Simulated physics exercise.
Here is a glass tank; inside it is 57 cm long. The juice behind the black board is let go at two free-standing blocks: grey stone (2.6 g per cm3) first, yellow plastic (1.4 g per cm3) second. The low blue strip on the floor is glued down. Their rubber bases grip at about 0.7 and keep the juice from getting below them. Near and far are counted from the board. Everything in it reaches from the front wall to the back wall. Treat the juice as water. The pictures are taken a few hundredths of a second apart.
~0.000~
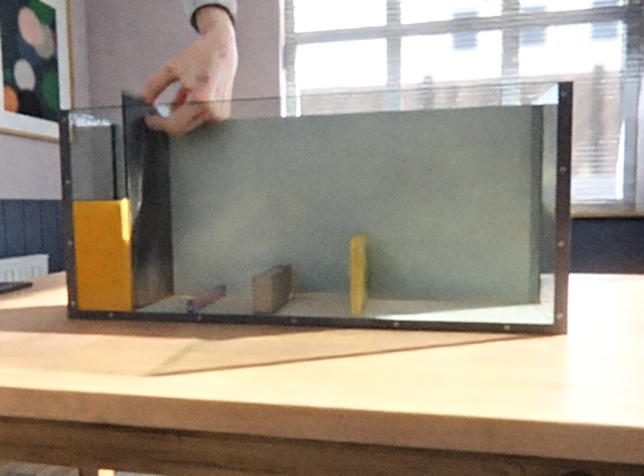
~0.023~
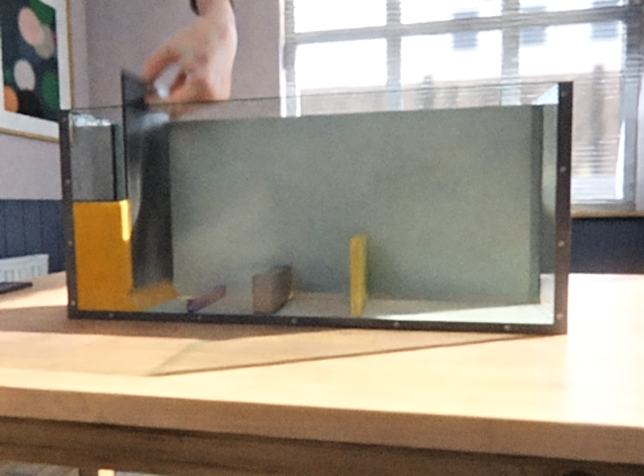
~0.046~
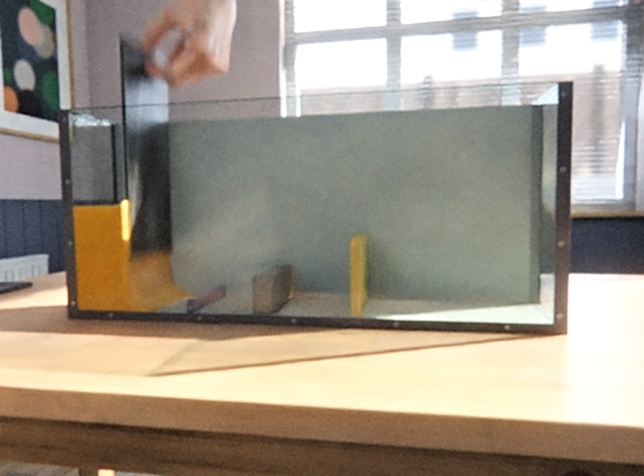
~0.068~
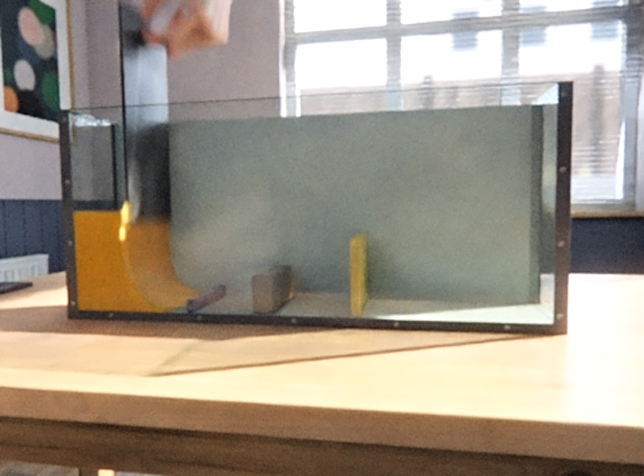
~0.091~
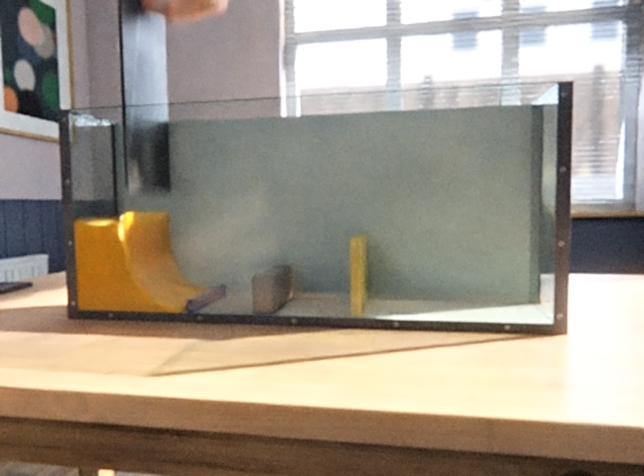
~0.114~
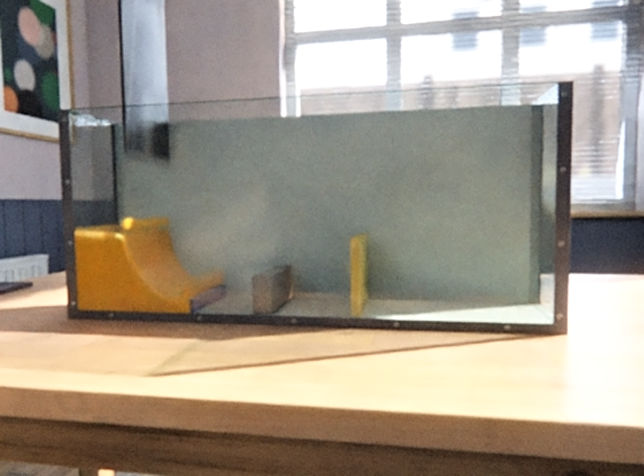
To begin with, a hand grips a dark board holding yellow juice at the left end of a glass tank, with a grey block and a yellow one standing to the right. The hand pulls the board upward, and the juice slumps, spreading rightward along the floor while both blocks stay still.
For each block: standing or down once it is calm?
The near block falls and the far block is knocked flat.
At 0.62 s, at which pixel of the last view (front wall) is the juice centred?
Around (235, 303).
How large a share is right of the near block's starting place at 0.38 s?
Near 24 in a hundred.
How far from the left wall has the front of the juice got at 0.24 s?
About 28 cm.
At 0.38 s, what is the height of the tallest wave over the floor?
Roughly 6.5 cm up.
By 0.24 s the front has run 28 cm from the left wall, the near block is upright and the far block is upright.
By 0.38 s the near block leans 29° and the far block leans 40°.
By 0.62 s the near block lies flat and the far block lies flat.
At rest the near block lies flat and the far block lies flat; 21 per cent of the juice is past where the far block first stood.
